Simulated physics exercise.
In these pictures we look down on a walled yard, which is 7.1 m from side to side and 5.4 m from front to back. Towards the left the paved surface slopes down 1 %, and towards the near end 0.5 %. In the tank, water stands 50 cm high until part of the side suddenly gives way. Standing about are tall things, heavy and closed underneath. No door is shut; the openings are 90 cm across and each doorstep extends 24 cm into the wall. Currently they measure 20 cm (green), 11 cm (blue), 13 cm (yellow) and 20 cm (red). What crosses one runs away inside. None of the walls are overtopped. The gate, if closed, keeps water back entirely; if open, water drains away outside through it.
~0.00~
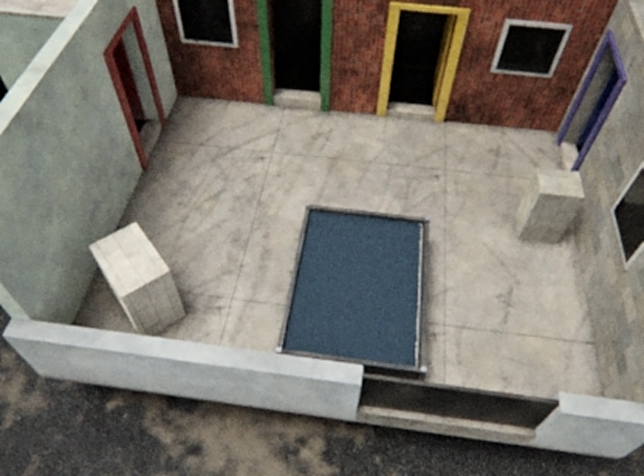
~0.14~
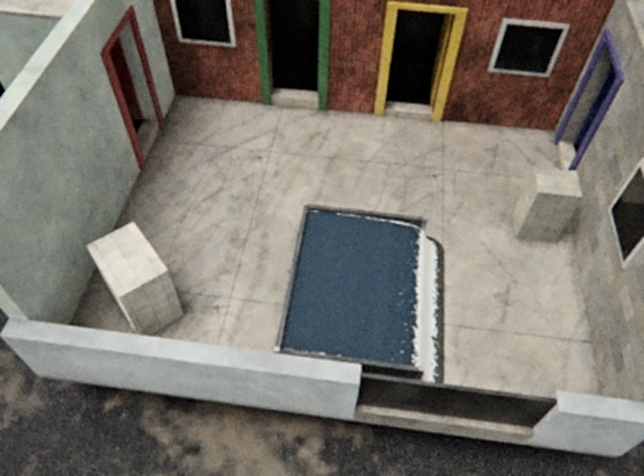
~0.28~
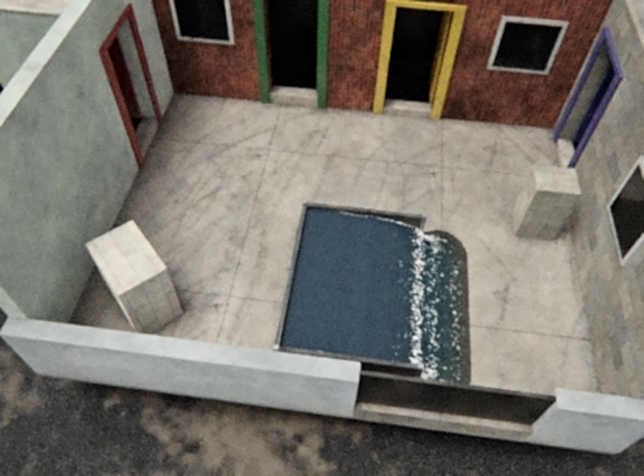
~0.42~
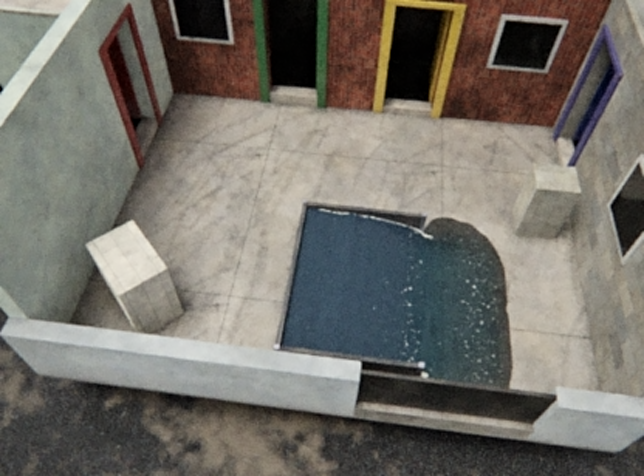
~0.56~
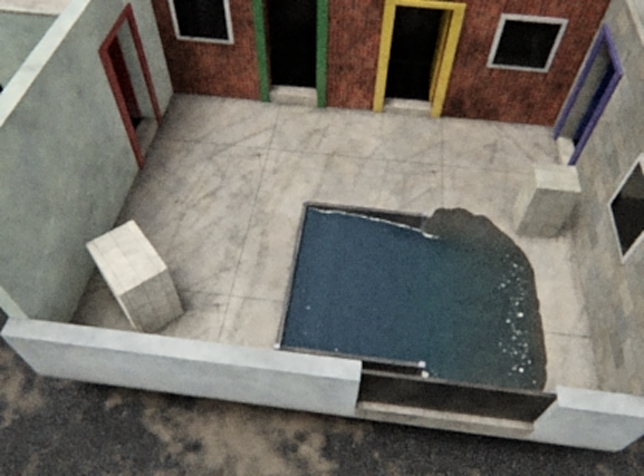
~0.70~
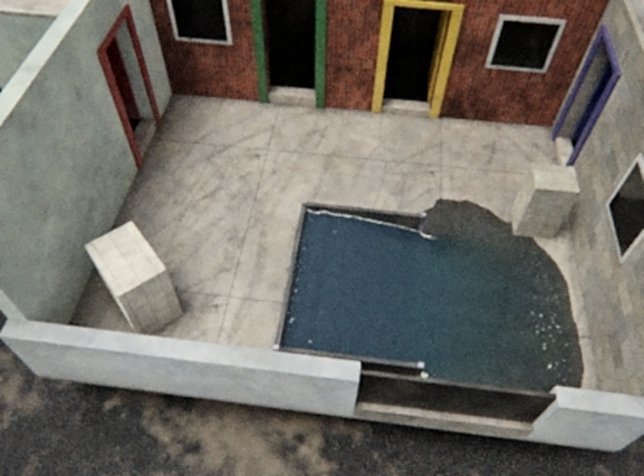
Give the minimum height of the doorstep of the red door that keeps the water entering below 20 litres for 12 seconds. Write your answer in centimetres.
Minimum height: About 6.5 cm.
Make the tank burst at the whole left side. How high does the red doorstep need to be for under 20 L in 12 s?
In that case you'd want it roughly 11.0 cm high.
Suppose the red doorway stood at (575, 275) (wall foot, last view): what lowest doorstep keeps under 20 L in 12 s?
It needs about 23 cm.
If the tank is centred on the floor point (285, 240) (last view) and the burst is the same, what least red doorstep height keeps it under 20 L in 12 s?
It must be around 7.0 cm tall.
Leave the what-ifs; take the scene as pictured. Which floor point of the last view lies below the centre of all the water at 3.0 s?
The water is centred near (482, 296).
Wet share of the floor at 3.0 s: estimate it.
Wet: Close to 30 %.
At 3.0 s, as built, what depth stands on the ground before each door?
Door by door, in centimetres - green 0, blue 4, yellow 0, red 0.
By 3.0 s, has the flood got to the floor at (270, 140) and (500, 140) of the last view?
First untouched, then soaked.
After 1.4 s water covers 25 % of the floor, deepest (36 cm) near (598, 405); it has not reached the red door.
After 3.0 s water covers 30 % of the floor, deepest (26 cm) near (545, 242); it has not reached the red door.
After 12.0 s water covers 90 % of the floor, deepest (12 cm) near (73, 317); 7 cm at the red door, 0 litres in over its 20 cm doorstep.
At the red door as built, the water arrived by 6.6 s and peaked near 11 cm at 8.0 s.
With a doorstep of 6 cm, 25 litres would have come in within the 12 s; with 7 cm, 15 litres. So under 20 litres takes about 6.5 cm.
